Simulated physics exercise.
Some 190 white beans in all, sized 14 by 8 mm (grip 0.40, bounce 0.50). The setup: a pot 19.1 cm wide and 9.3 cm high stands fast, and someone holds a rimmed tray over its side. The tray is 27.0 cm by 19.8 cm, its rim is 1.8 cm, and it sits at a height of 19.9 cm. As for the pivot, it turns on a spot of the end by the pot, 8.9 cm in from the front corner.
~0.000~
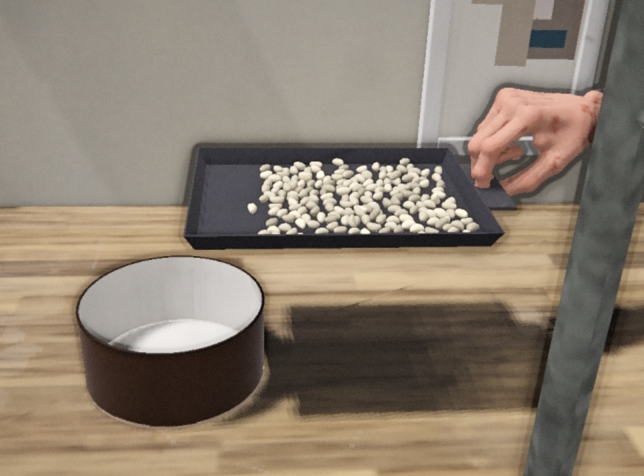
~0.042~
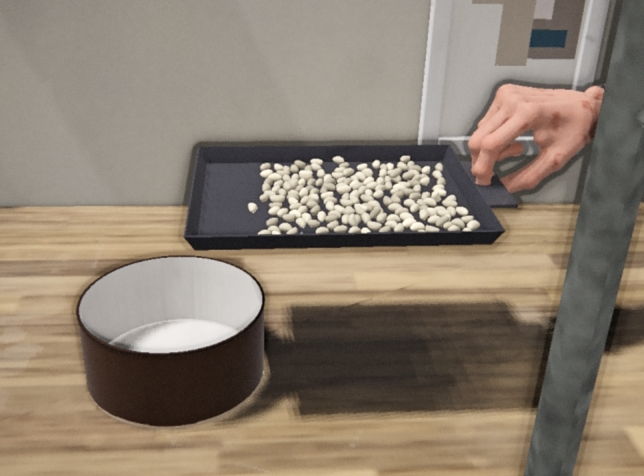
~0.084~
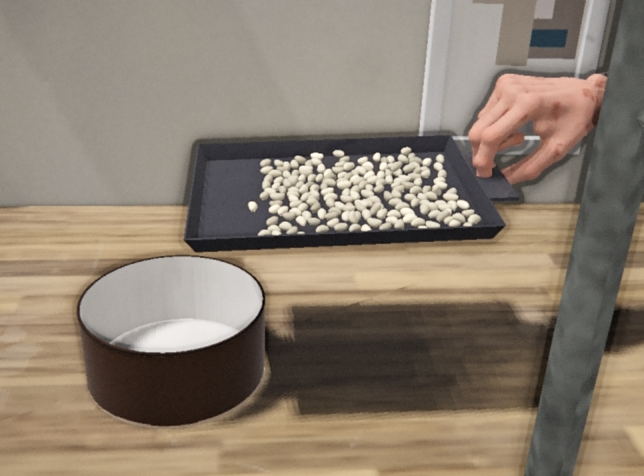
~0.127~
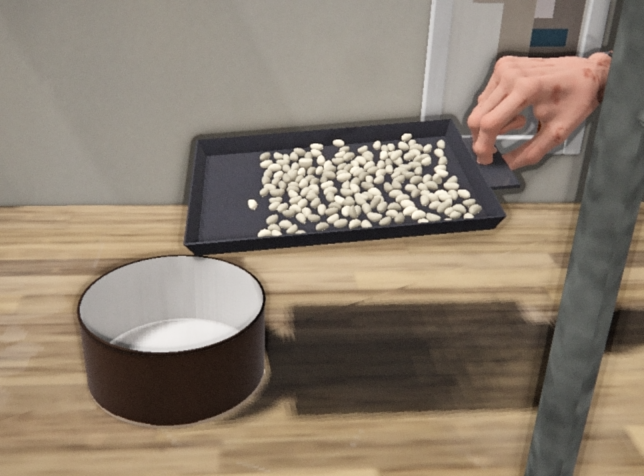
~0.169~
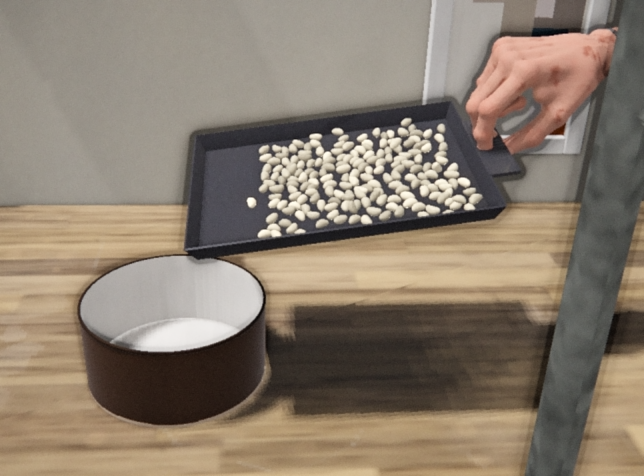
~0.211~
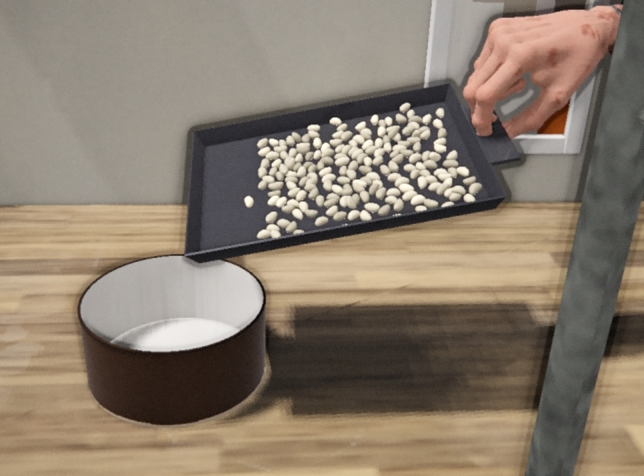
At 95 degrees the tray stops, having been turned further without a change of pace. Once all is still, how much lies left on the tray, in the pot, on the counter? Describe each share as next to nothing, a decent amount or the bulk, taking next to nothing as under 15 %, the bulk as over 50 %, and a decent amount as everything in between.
Tray - next to nothing; pot - a decent amount; counter - the bulk.
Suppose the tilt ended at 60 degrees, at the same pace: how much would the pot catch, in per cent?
Around 20 in a hundred.
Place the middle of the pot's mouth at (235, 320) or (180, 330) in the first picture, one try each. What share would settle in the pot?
First try about 85 per cent, second try about 100 per cent.
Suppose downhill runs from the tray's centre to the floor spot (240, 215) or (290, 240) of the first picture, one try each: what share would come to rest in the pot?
I'd put it at about 65 per cent for the first tilt and about 30 per cent for the second.
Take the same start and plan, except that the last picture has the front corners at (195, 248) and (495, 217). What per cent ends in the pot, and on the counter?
Final per cent - pot 30, counter 70.
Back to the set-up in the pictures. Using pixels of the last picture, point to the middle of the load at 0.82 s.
Load centre est.: (177, 388) px.
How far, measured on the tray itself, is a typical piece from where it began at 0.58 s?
11 cm.
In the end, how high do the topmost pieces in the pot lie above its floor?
About 1.0 cm.
After 0.58 s, tilt 55 degrees; the tray holds 100 %, the pot 0 %.
After 0.82 s, tilt 80 degrees; the tray holds 15 %, the pot 20 %.
Then, at 1.17 s, tilt 95 degrees; the tray holds 0 %, the pot 40 %.
At rest (2.3 s), tray 0 %, pot 40 %, counter 60 %.
